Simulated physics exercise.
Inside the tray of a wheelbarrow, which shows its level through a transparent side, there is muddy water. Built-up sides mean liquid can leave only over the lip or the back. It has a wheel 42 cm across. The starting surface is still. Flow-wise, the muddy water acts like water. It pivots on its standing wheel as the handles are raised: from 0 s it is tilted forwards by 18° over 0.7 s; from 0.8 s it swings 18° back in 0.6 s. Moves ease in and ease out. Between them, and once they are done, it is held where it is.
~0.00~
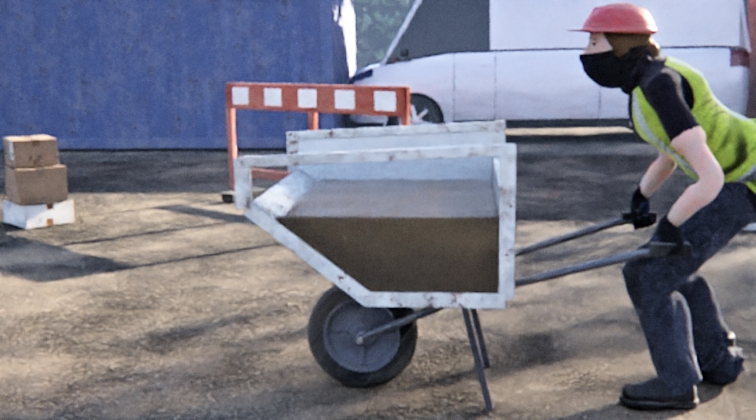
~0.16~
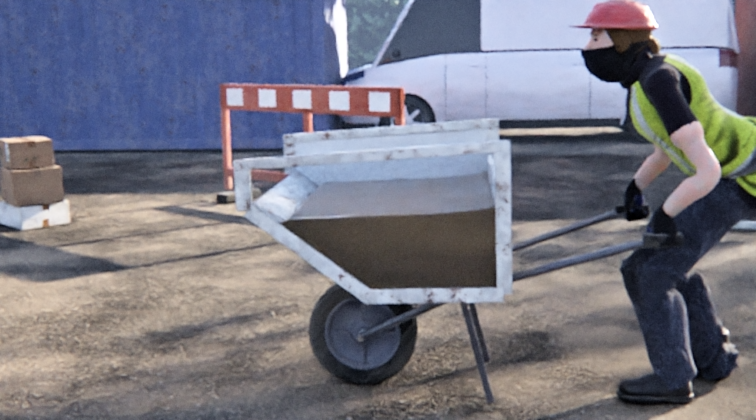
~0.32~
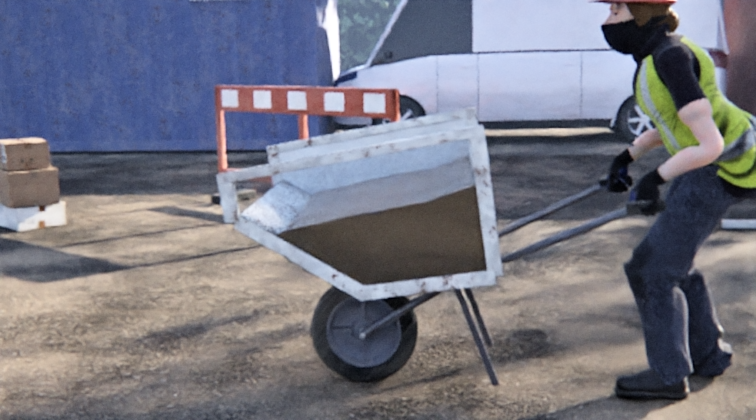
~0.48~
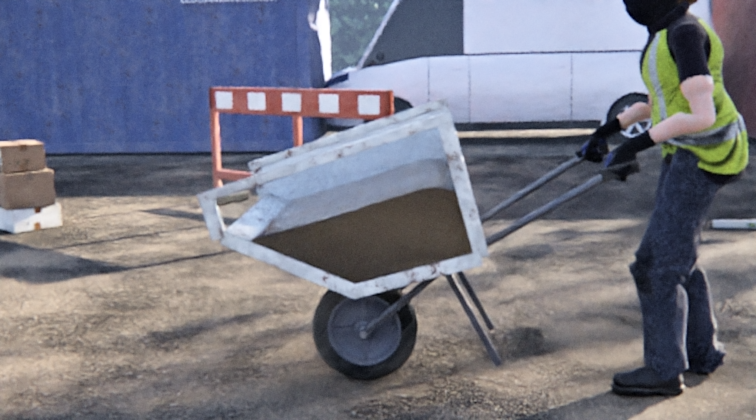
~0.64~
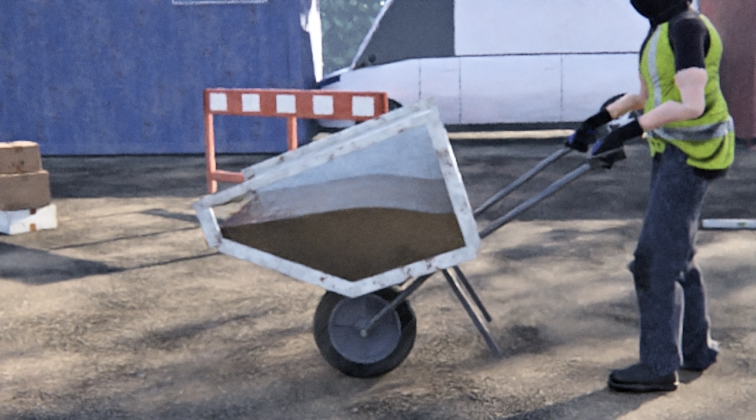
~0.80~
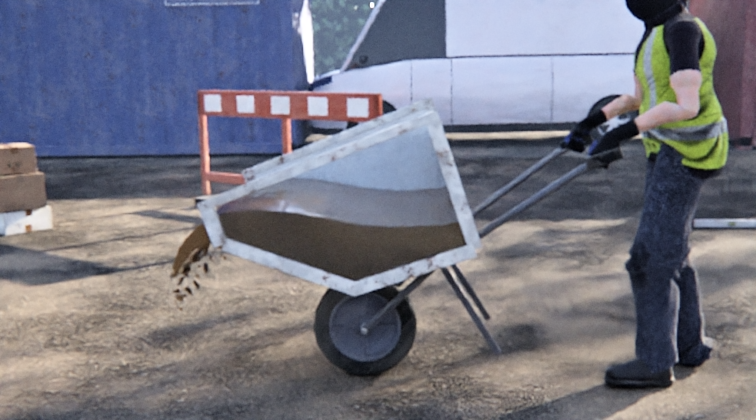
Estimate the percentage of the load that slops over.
Roughly 45 % slops over.
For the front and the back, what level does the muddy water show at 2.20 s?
At the front 14 cm, at the back 12 cm.
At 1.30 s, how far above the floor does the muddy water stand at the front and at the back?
Front reads 16 centimetres, back reads 6 centimetres.
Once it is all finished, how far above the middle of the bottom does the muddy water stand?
I'd say some 20 cm at the middle.
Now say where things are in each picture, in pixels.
Level at the front (379, 218); level at the back (486, 218); the lip is at (252, 202); the front is on the left, in the first frame.
Level at the front (378, 216); level at the back (482, 211), in the second frame.
Level at the front (364, 215); level at the back (464, 190); tilt 7° forwards, in the third frame.
Level at the front (345, 214); level at the back (443, 189); tilt 15° forwards, in the fourth frame.
Level at the front (338, 212); level at the back (443, 214); tilt 18° forwards; muddy water has begun to come out, in the fifth frame.
Level at the front (344, 221); level at the back (447, 224); tilt 18° forwards; the lip is at (226, 237); muddy water is coming out, 9 per cent so far, in the sixth frame.
By 1.30 s the surface stands 17 cm on the front, 7 cm on the back; the loss stands at 40 per cent, over the front.
By 1.75 s the surface stands 10 cm on the front, 31 cm on the back; the loss stands at 40 per cent, over the front.
By 2.20 s the surface stands 15 cm on the front, 13 cm on the back; the loss stands at 42 per cent, over the front.
By 4.28 s the loss stands at 45 per cent, over the front, 55 of 122 litres.
